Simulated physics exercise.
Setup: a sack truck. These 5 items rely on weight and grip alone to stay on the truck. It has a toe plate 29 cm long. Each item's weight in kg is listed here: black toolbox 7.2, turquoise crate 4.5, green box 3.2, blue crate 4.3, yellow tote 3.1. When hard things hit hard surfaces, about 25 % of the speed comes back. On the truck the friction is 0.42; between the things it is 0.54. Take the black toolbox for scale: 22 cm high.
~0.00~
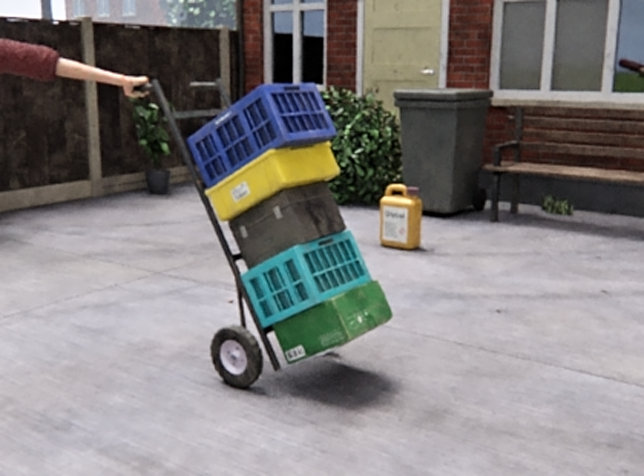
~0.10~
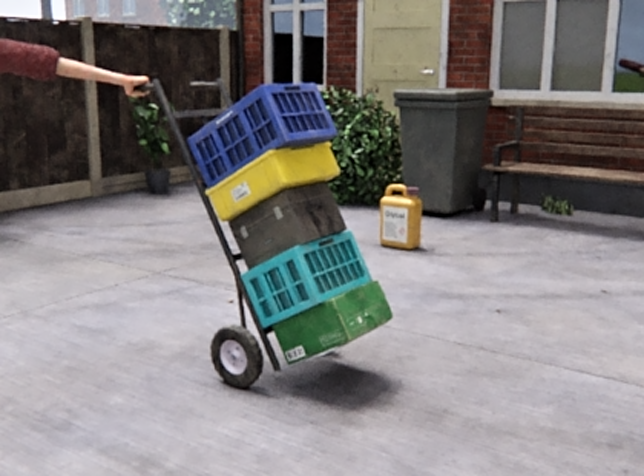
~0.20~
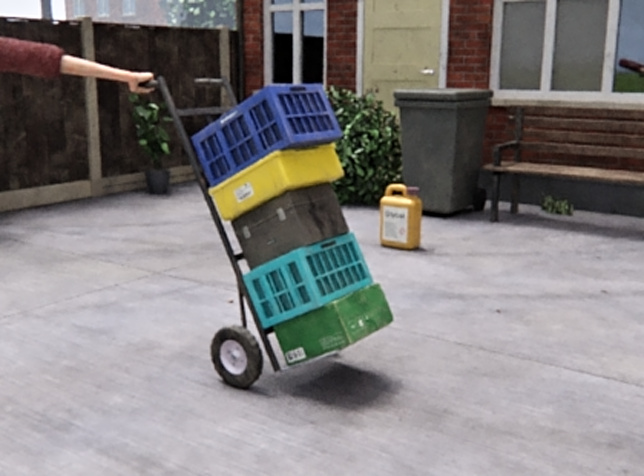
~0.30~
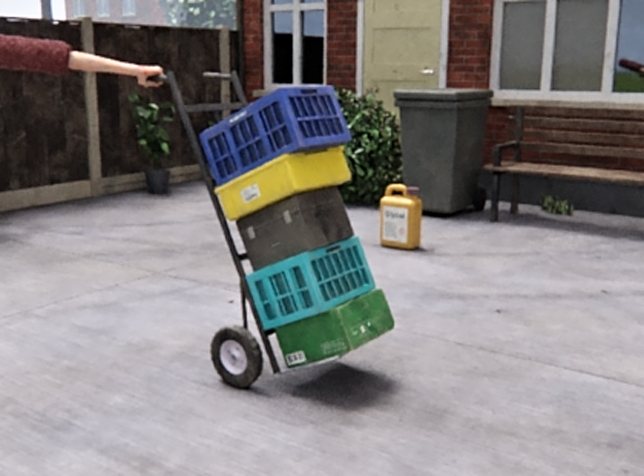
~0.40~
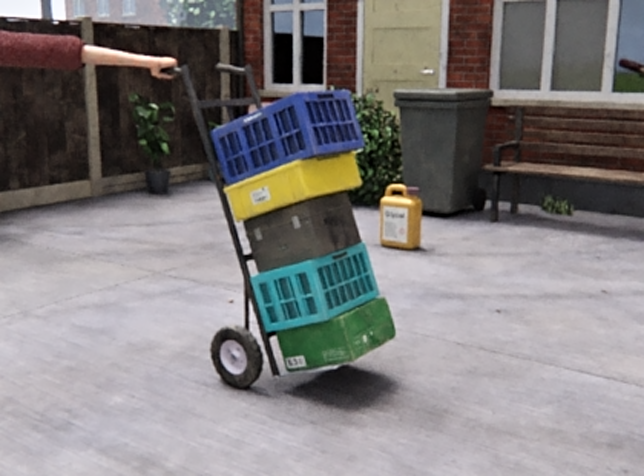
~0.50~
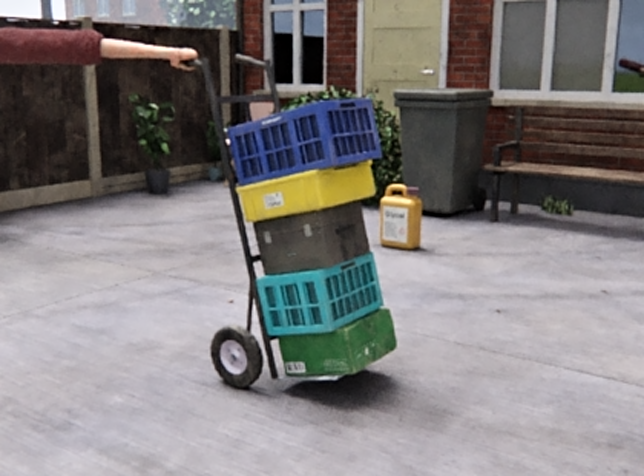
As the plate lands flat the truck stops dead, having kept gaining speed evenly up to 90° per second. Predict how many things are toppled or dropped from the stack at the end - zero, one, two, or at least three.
My prediction: At least three.
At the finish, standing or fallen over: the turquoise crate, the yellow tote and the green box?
In the last frame the turquoise crate does not stay up, the yellow tote does not stay up and the green box remains up.
After 1.30 s, truck upright; black toolbox 26° off its base near (382, 261); turquoise crate 26° off its base near (355, 305); blue crate 26° off its base.
After 1.80 s, truck upright; black toolbox, blue crate and yellow tote now dropped from the stack; turquoise crate on its side near (391, 316).
In the end (2.9 s), dropped from the stack, black toolbox, turquoise crate, blue crate and yellow tote; green box under 10 cm from the start. At the end, from the last picture's camera, black toolbox near (520, 385), turquoise crate near (403, 369).
